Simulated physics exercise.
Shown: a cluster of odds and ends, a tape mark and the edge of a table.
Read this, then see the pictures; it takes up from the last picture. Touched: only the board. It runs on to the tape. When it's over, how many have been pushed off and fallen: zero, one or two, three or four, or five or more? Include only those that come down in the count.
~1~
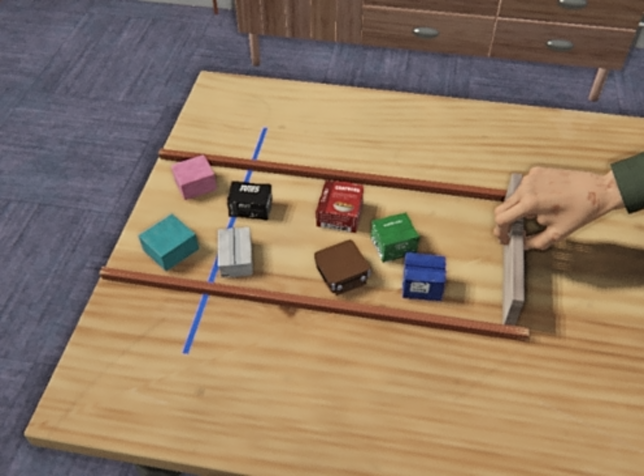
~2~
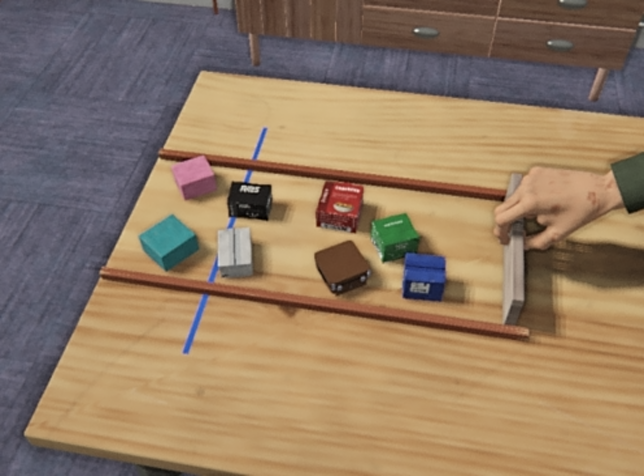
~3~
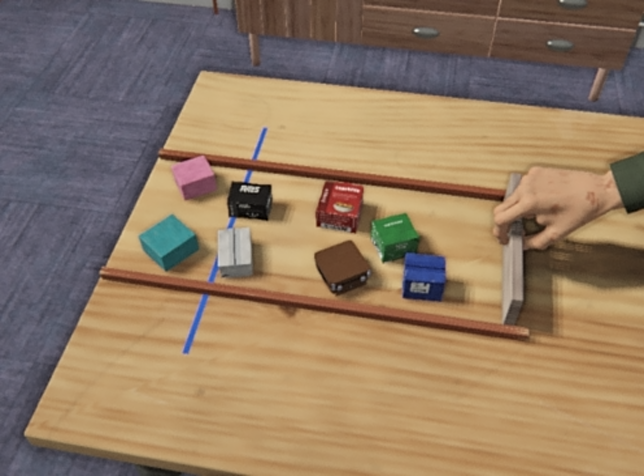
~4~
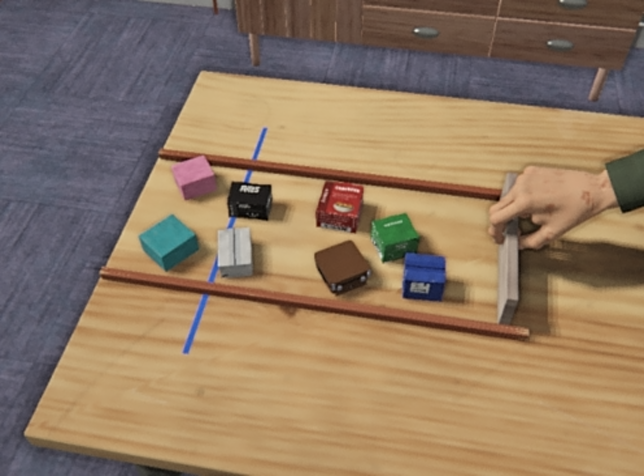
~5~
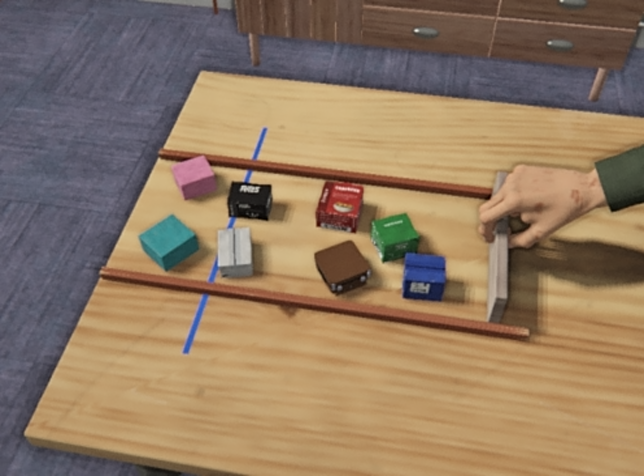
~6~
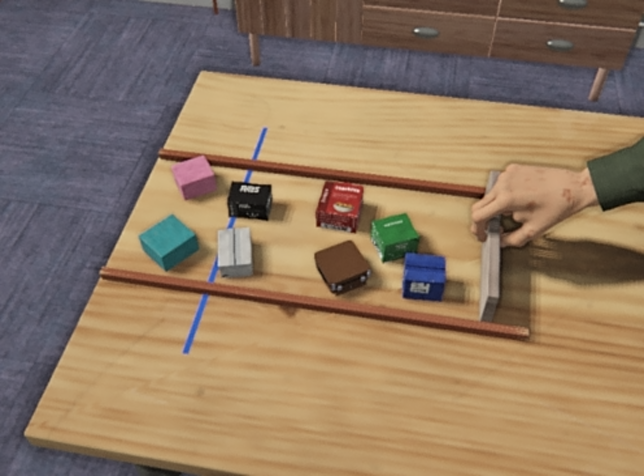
By the end, one or two have fallen.
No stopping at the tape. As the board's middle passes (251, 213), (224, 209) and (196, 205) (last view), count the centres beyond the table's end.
Taking the three positions in turn, the counts come to 1, 1 and 2.
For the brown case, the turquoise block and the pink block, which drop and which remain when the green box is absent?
The brown case stays put, the turquoise block goes down, the pink block stays put.
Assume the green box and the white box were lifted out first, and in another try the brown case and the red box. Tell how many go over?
The count is 0 in the first case and 0 in the second.
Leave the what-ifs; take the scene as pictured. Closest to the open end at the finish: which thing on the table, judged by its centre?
It would be the white box, I'd say.
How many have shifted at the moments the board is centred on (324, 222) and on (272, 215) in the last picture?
At the first point the count is 5, at the second it's 7.
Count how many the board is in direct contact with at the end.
3 in contact.
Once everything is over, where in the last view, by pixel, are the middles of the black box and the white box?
First object: (175, 198); second object: (129, 235).
A little later, none off yet; pink block at rest near (194, 178); turquoise block at rest near (169, 243); black box at rest near (250, 201).
When it is over, the number that fall off is one or two; down, turquoise block.
